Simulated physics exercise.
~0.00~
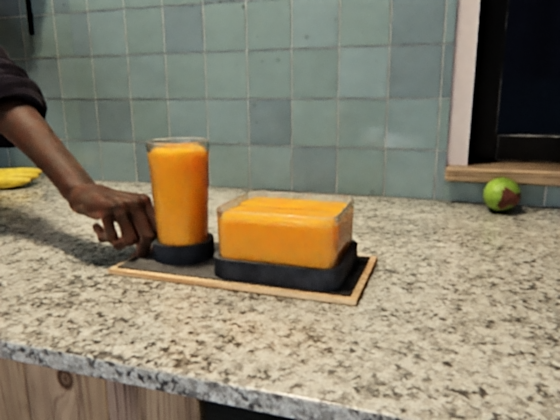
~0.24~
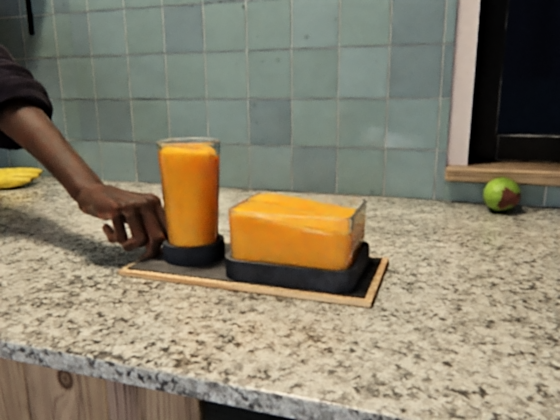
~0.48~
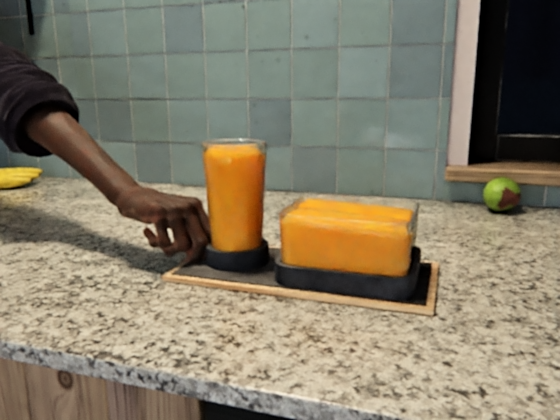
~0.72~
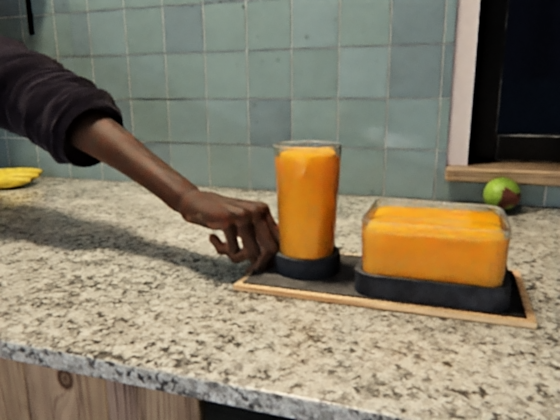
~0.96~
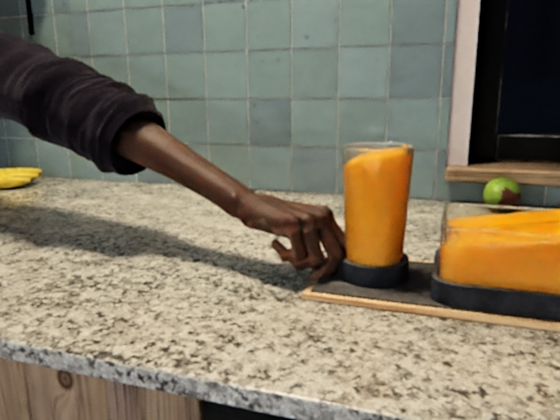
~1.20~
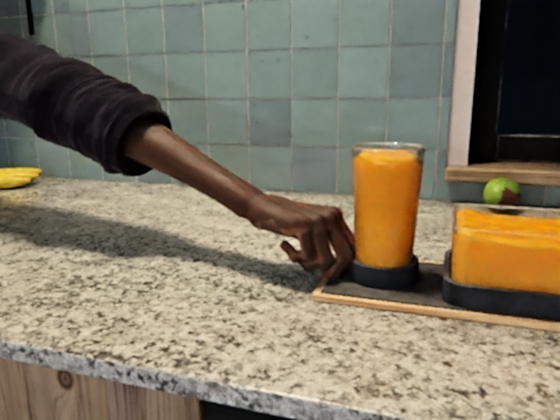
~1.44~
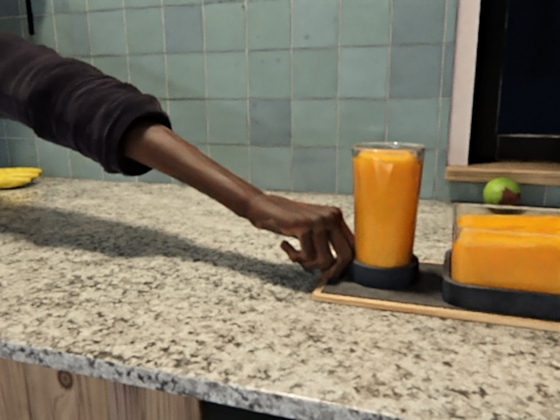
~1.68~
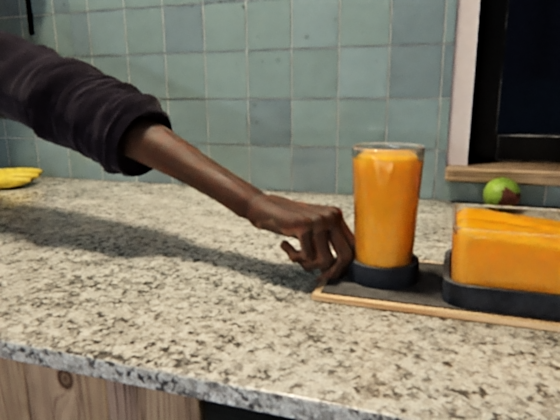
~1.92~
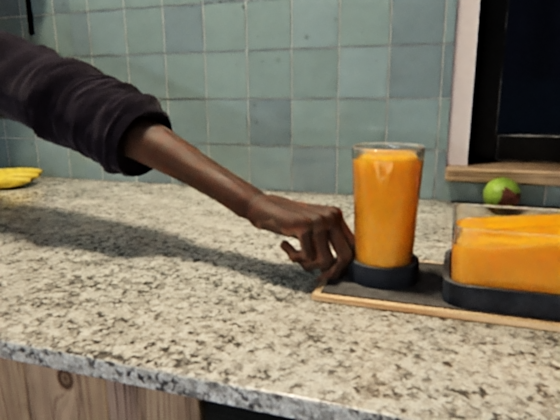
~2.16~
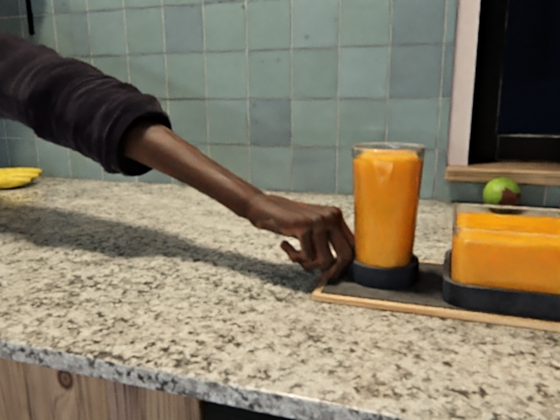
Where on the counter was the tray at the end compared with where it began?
It ended up well to the right of where it began and slightly nearer the viewer, with its right end out of view.
A hand pushed a tray with a tall glass and a wide clear box of orange juice rightward along a speckled counter. The juice tilted and the box slopped over before the tray stopped, its right end out of view, the hand still there.
